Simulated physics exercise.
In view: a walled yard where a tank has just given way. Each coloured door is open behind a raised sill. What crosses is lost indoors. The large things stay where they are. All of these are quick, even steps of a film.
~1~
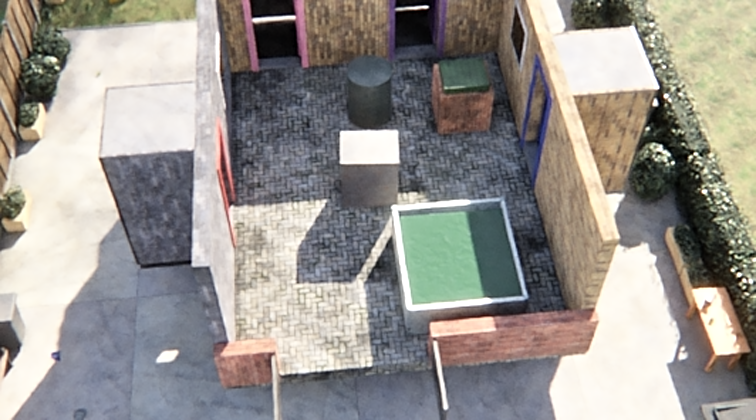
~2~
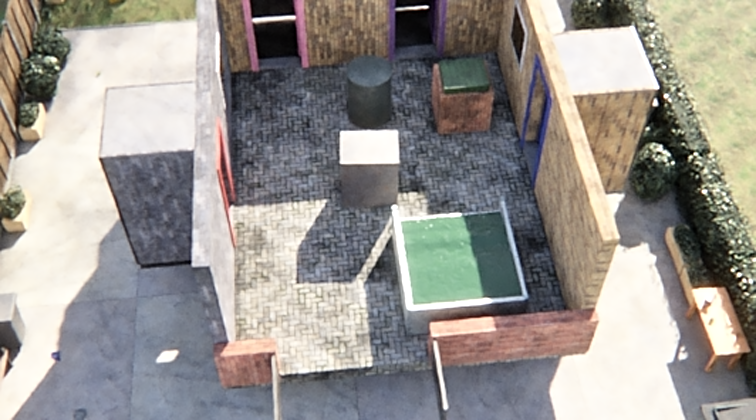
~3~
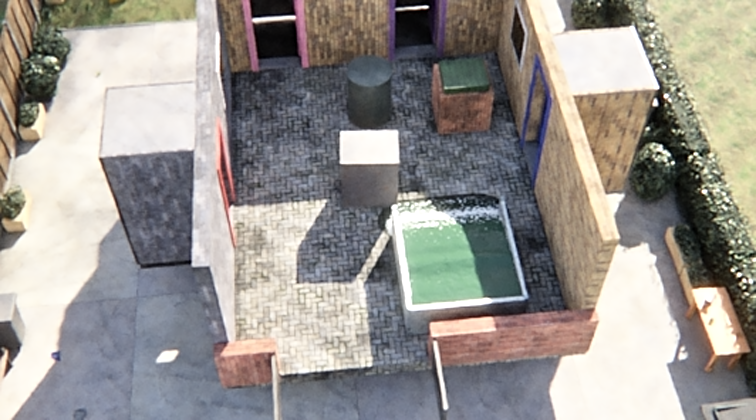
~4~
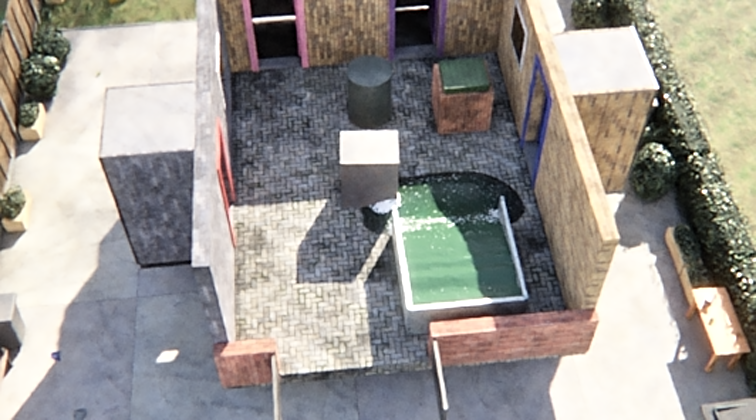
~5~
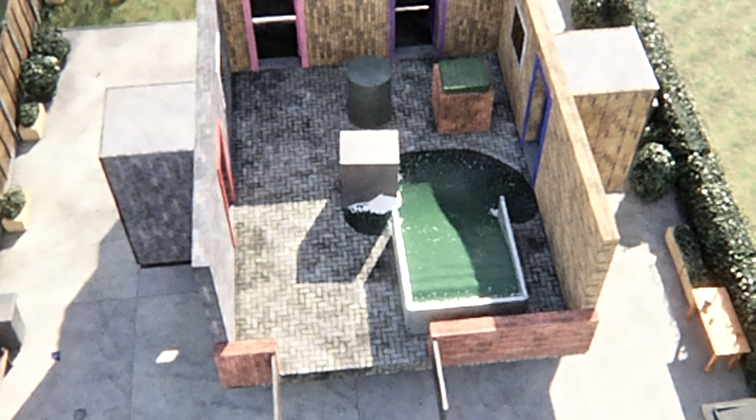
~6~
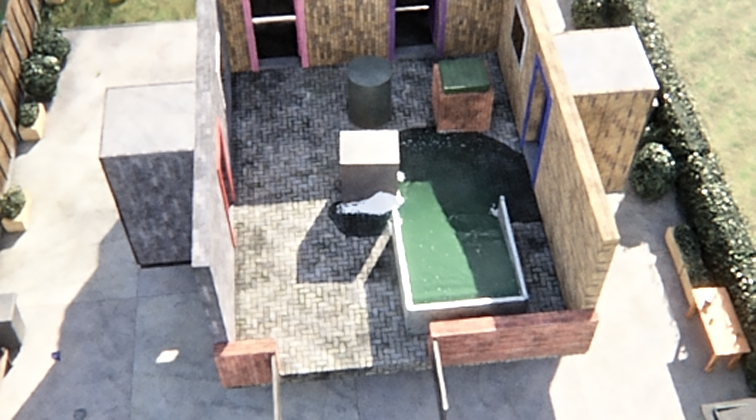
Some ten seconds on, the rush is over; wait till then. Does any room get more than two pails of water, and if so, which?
Door by door: The red door does; the pink door does not; the blue door does not; the purple door does.
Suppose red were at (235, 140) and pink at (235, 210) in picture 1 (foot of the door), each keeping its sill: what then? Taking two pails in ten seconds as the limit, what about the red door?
Well, the red door tops it.
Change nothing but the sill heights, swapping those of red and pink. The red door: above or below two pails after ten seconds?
The red door remains within bounds, I think.
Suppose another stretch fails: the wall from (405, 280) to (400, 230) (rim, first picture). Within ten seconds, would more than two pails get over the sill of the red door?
Honestly, the red door breaks the threshold.
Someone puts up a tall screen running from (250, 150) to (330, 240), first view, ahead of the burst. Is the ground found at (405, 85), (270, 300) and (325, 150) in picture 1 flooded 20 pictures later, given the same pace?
In order: Soaked, untouched, soaked.
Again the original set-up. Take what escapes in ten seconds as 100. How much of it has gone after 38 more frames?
Share gone by then: About 65 %.
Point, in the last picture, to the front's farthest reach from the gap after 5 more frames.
The wet edge reaches furthest near (381, 63).
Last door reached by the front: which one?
It is the pink-painted one.
A moment on, water covers 35 % of the floor; the red door not reached, the pink door not reached, the blue door wet at the sill, nothing in, the purple door wet at the sill, nothing in.
Next, water covers 50 % of the floor; the red door under two buckets in, the pink door not reached, the blue door wet at the sill, nothing in, the purple door over two buckets in.
Then, water covers 70 % of the floor; the red door over two buckets in, the pink door wet at the sill, nothing in, the blue door under two buckets in, the purple door far over two buckets in.
Later, water covers 85 % of the floor; the red door over two buckets in, the pink door wet at the sill, nothing in, the blue door under two buckets in, the purple door far over two buckets in.
In the end, water covers 100 % of the floor; the red door over two buckets in, the pink door under two buckets in, the blue door under two buckets in, the purple door far over two buckets in.
